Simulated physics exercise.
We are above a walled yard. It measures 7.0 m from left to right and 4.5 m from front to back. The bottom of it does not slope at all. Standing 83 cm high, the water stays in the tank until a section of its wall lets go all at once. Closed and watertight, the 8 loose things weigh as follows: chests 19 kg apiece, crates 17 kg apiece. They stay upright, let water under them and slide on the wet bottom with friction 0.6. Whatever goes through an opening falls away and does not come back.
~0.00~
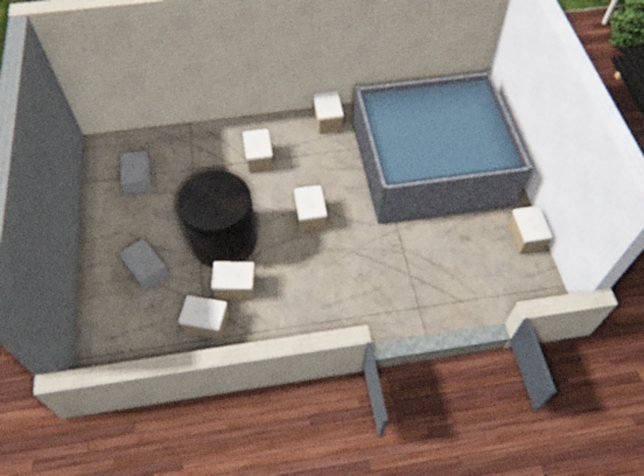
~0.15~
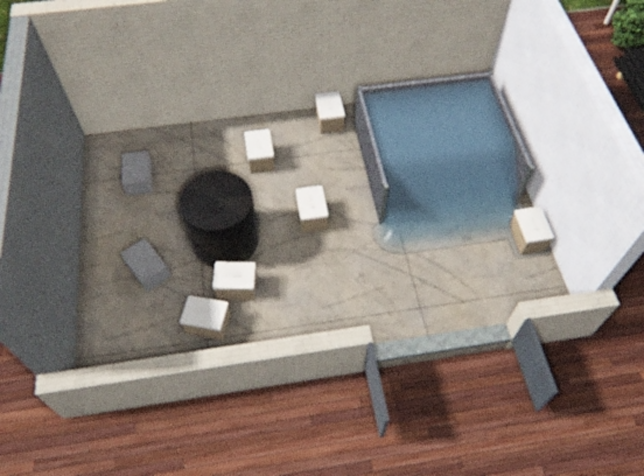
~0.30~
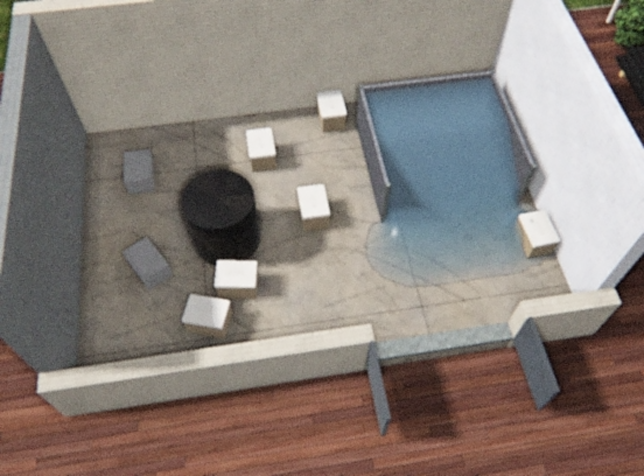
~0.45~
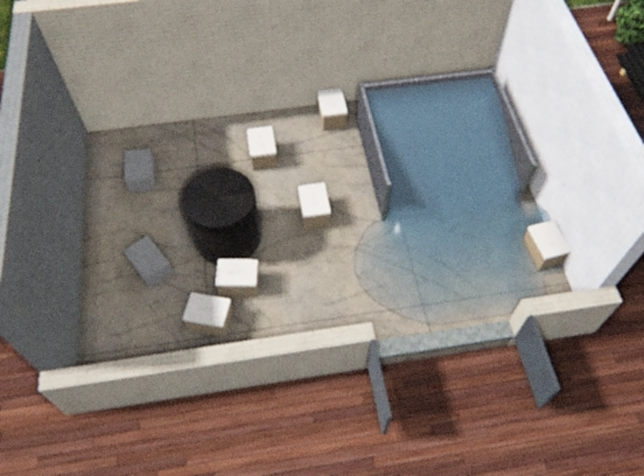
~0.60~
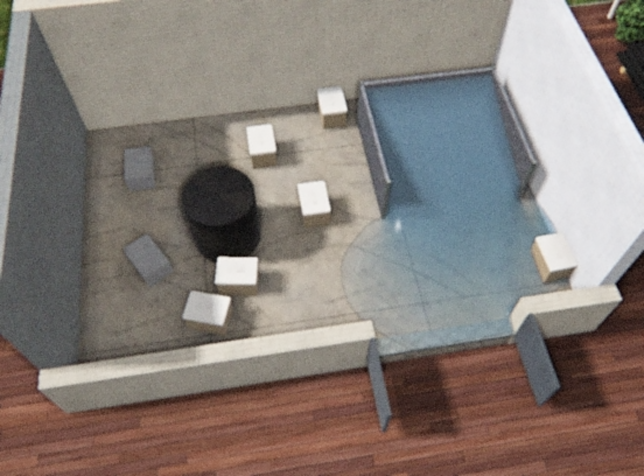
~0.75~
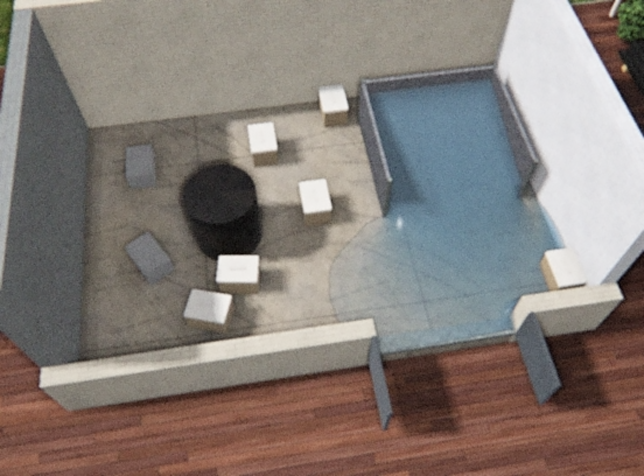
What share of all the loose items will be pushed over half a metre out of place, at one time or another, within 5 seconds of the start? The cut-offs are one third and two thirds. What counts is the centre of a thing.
Beneath one third.
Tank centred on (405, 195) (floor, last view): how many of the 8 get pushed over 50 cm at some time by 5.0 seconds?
Result: 2.
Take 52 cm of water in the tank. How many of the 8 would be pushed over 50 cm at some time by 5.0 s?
I count 1 of them in that case.
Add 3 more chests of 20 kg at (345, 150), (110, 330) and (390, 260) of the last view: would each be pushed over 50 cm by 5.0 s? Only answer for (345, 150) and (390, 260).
Below, above.
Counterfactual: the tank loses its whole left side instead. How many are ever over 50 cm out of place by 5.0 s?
Result: 7.
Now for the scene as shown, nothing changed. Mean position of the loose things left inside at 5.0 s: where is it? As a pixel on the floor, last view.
They average out to somewhere around (228, 211).
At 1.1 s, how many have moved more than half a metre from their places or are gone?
The answer is 1.
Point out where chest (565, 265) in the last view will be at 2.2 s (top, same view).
Near (540, 259).
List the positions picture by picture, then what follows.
The first picture shows a chest at (533, 223), on the bottom; a chest at (203, 312) rests on the ground; water covers 3.9 m2; 0 of 8 have shifted.
The second picture shows a chest at (535, 224) rests on the ground; a chest at (204, 312) rests on the ground; 5.2 m2 under water; 0 of 8 have shifted.
The third picture shows a chest at (540, 228) rests on the ground, 10 cm from its start; a chest at (206, 311) rests on the ground; 6.7 m2 under water; 1 of 8 have shifted.
The fourth picture shows a chest at (550, 239), on the bottom, 34 cm from its start; a chest at (207, 309) rests on the ground; water covers 8.5 m2; 1 of 8 have shifted.
The fifth picture shows a chest at (557, 251), on the bottom, 59 cm from its start; a chest at (207, 307) rests on the ground; water covers 10.0 m2; 1 of 8 have shifted.
The sixth picture shows a chest at (567, 266), on the bottom, 87 cm from its start; a chest at (208, 305), on the bottom; 10.8 m2 under water; 1 of 8 have shifted.
After 1.1 s 1 of 8 are over 50 cm from their spots; 1 afloat.
After 2.2 s 1 of 8 are over 50 cm from their spots; 1 afloat.
After 3.5 s 1 of 8 are over 50 cm from their spots; 1 afloat.
After 5.0 s 2 of 8 are over 50 cm from their spots, and 2 have been at some point; 0 afloat.
